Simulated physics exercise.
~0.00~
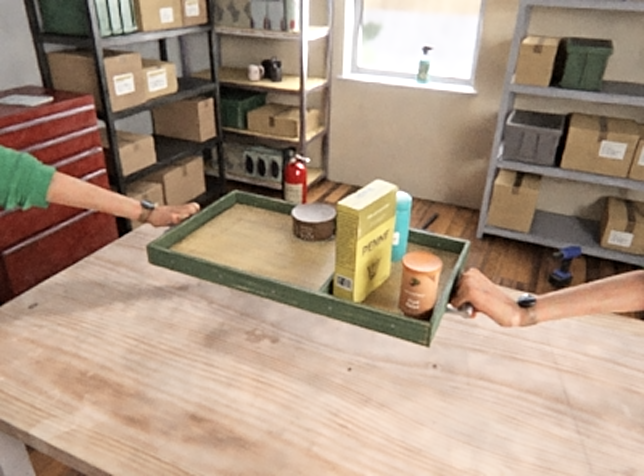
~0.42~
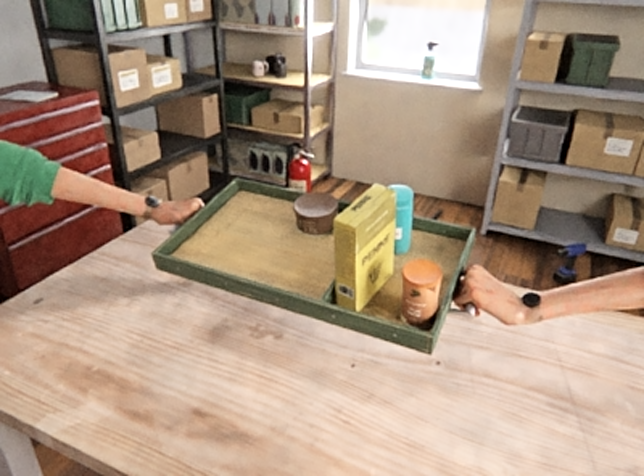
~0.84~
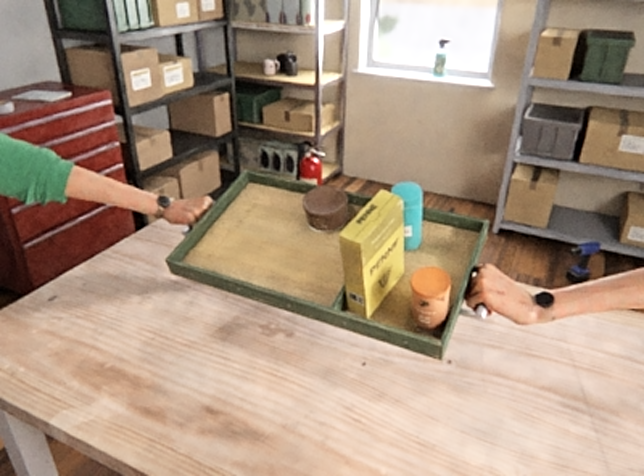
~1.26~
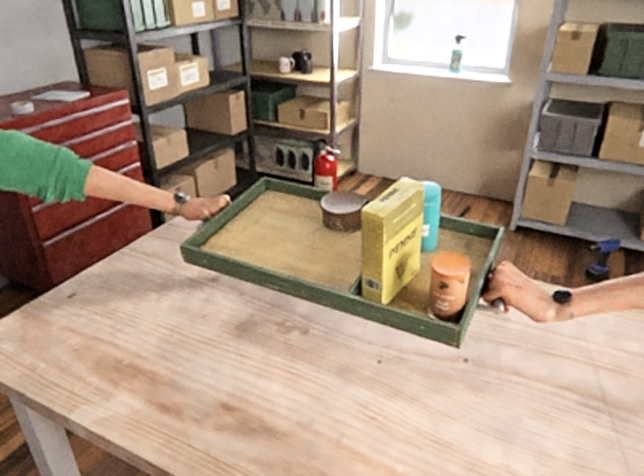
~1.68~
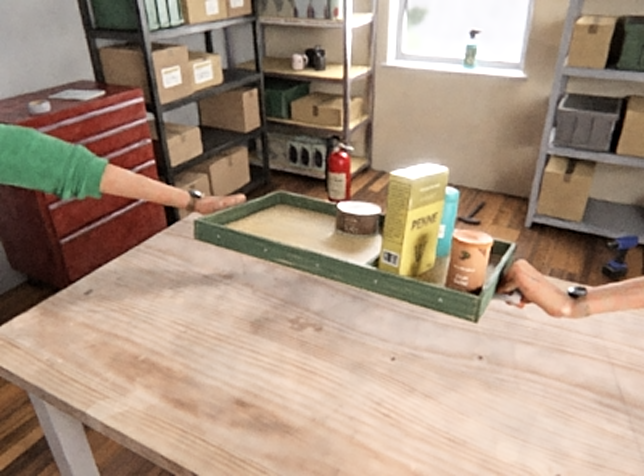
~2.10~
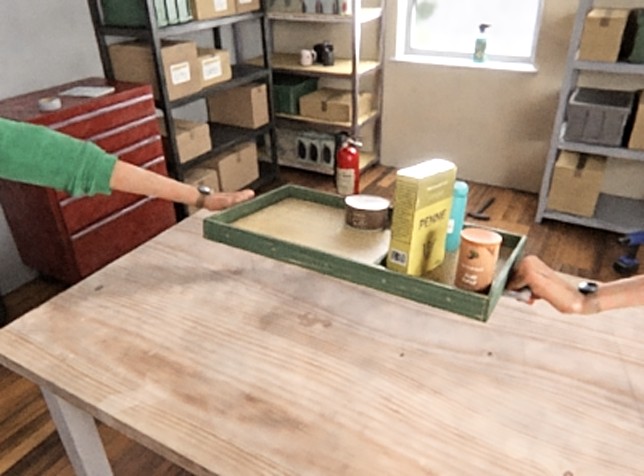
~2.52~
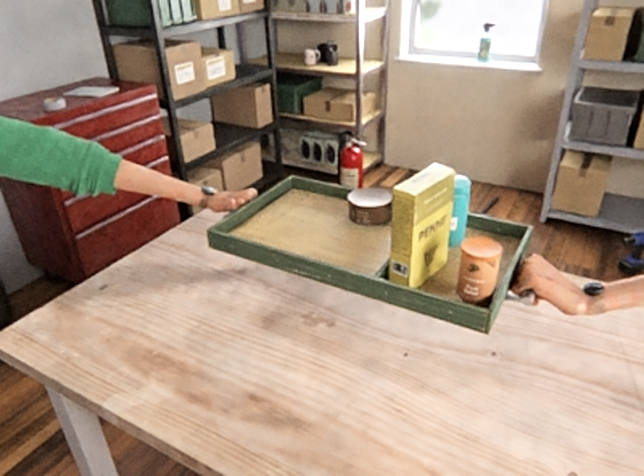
The clip shows two hands holding a green-rimmed tray with a yellow packet, orange tin, turquoise jar and brown tub above a wooden table, tipping its near side down, then the opposite way, before levelling it, the items still standing on it as the view pans slightly left.
